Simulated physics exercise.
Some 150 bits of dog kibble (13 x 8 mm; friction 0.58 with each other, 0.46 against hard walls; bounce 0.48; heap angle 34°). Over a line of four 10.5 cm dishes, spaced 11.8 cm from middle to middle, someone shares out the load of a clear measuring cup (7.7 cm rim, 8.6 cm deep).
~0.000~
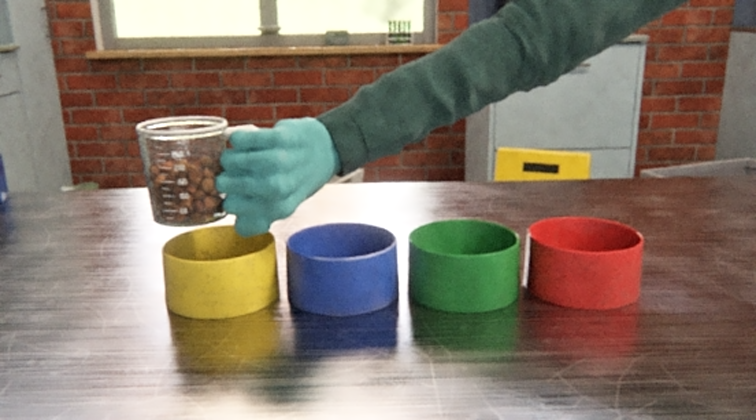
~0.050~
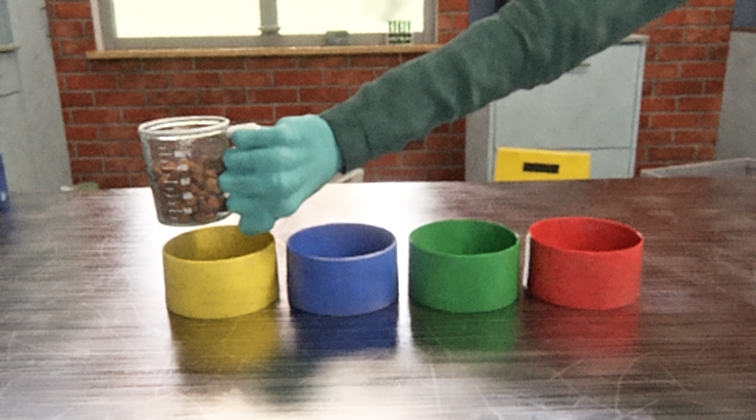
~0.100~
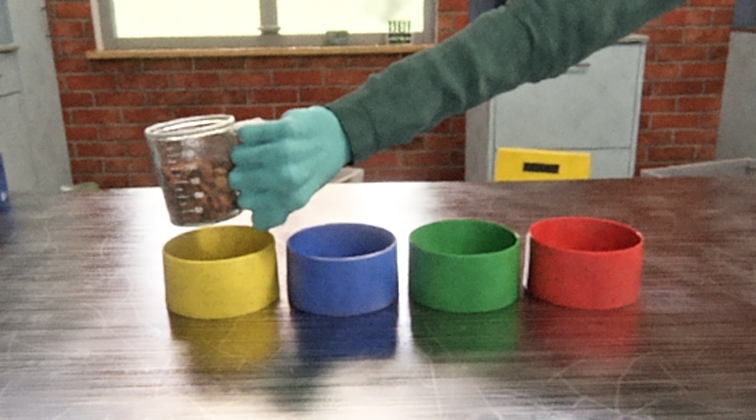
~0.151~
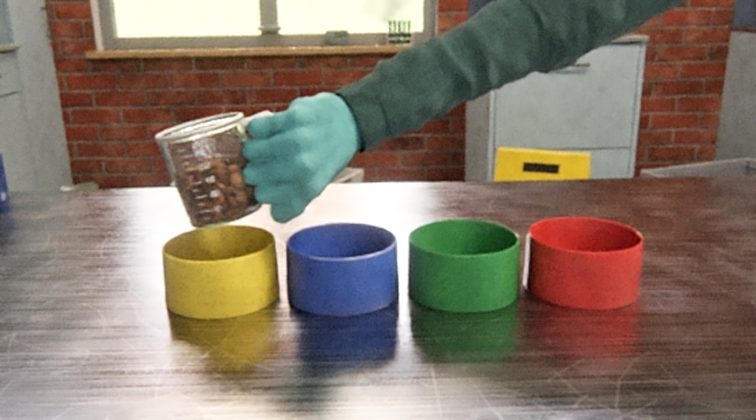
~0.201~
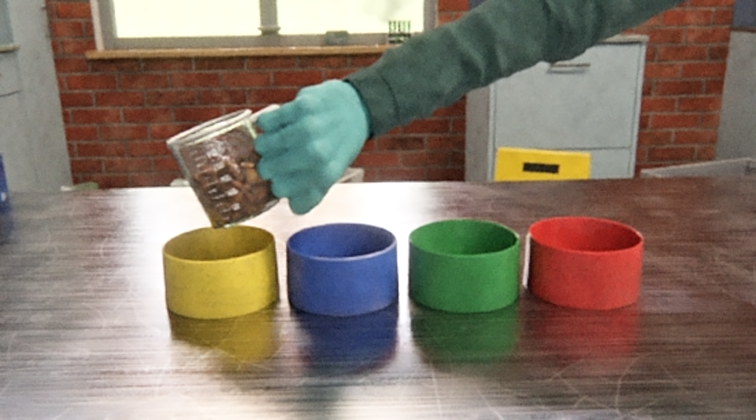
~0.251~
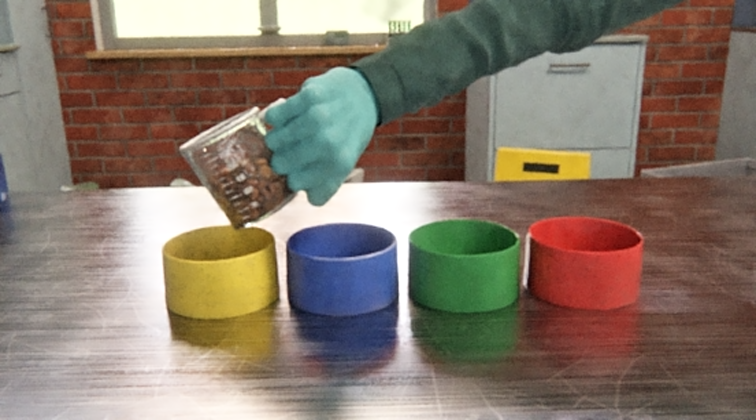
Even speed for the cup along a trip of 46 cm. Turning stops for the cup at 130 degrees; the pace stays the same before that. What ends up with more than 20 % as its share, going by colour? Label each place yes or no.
Red: No. Blue: No. Green: Yes. Yellow: No. Counter: No.
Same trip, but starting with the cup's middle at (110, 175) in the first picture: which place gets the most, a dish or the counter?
Blue.
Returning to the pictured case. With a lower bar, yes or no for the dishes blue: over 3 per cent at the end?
Blue - it holds.
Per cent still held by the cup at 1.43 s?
I reckon around 0 per cent.
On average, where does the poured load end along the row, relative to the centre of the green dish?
Offset from the dish centre: About 2 cm, left side.
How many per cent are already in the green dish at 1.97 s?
About 85 percent.
After 0.96 s, tilt 121 degrees; cup holds 80 %, blue 10 %.
After 1.43 s, tilt 130 degrees; cup holds 0 %, blue 10 %, green 85 %.
After 1.97 s, tilt 130 degrees; cup holds 0 %, blue 10 %, green 85 %.
At rest (2.3 s), red 0 %, blue 10 %, green 85 %, yellow 0 %, counter 5 %.
